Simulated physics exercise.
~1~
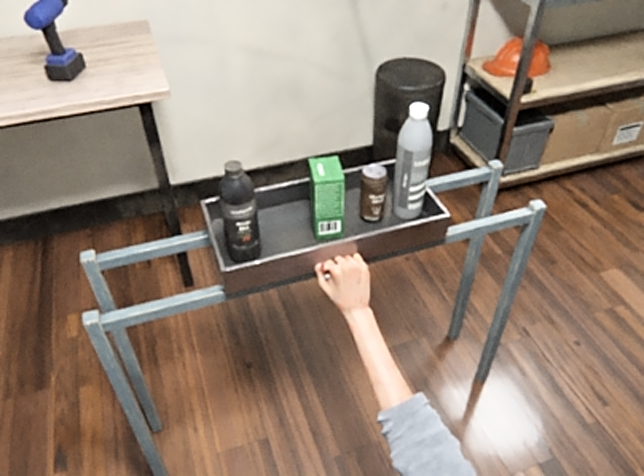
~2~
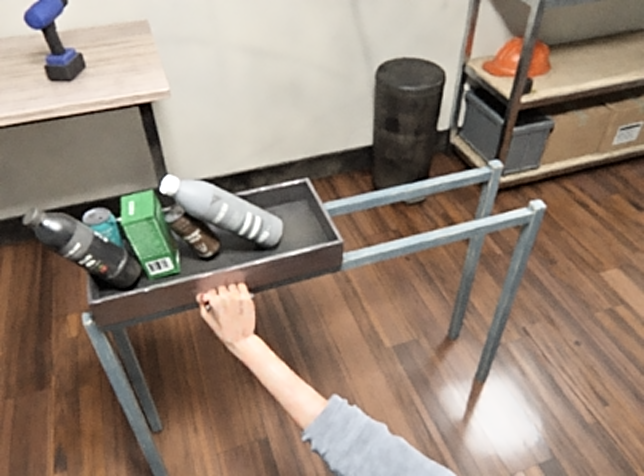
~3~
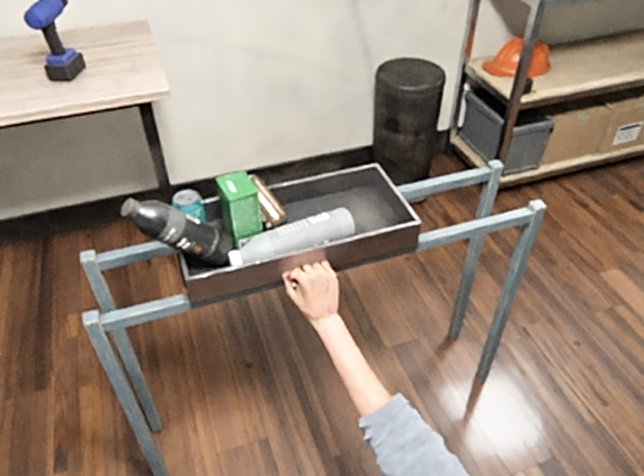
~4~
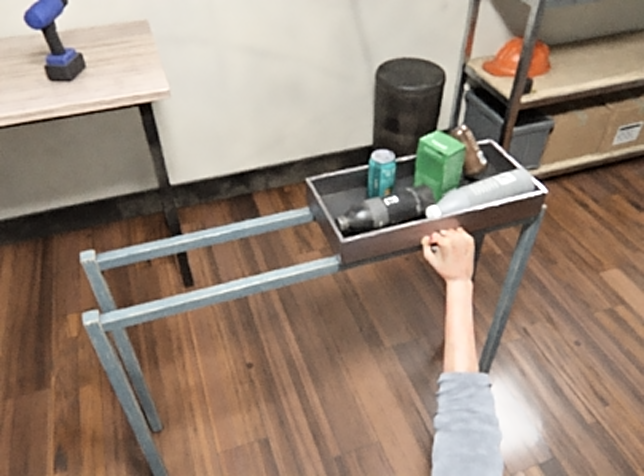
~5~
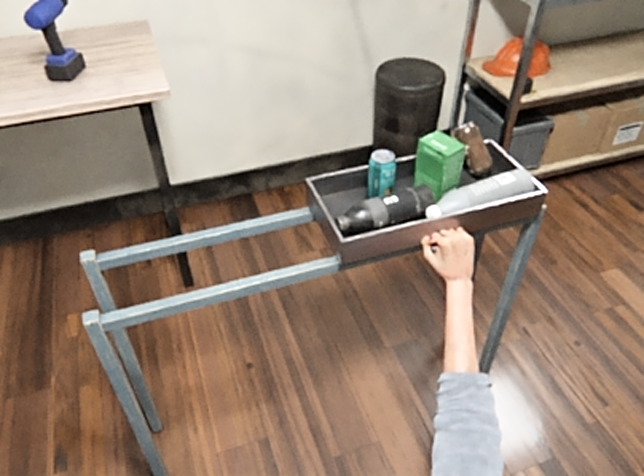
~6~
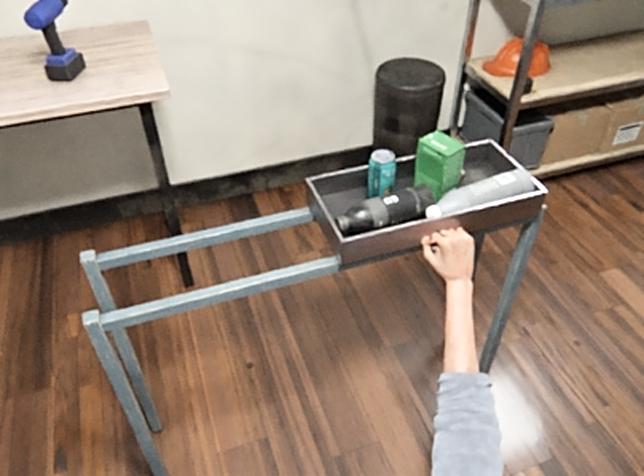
A shallow grey tray holding bottles, a brown can and a green carton slides left along two metal rails, a hand at its front edge. At the left end, the black bottle, grey bottle and brown can tilt over, and a turquoise can shows behind them. The hand then takes the tray back to the right, and the grey bottle drops onto its side. At the right end the black bottle lies flat too, while the brown can leans by the far corner, then slips out of sight behind the carton. The green carton and turquoise can finish standing.
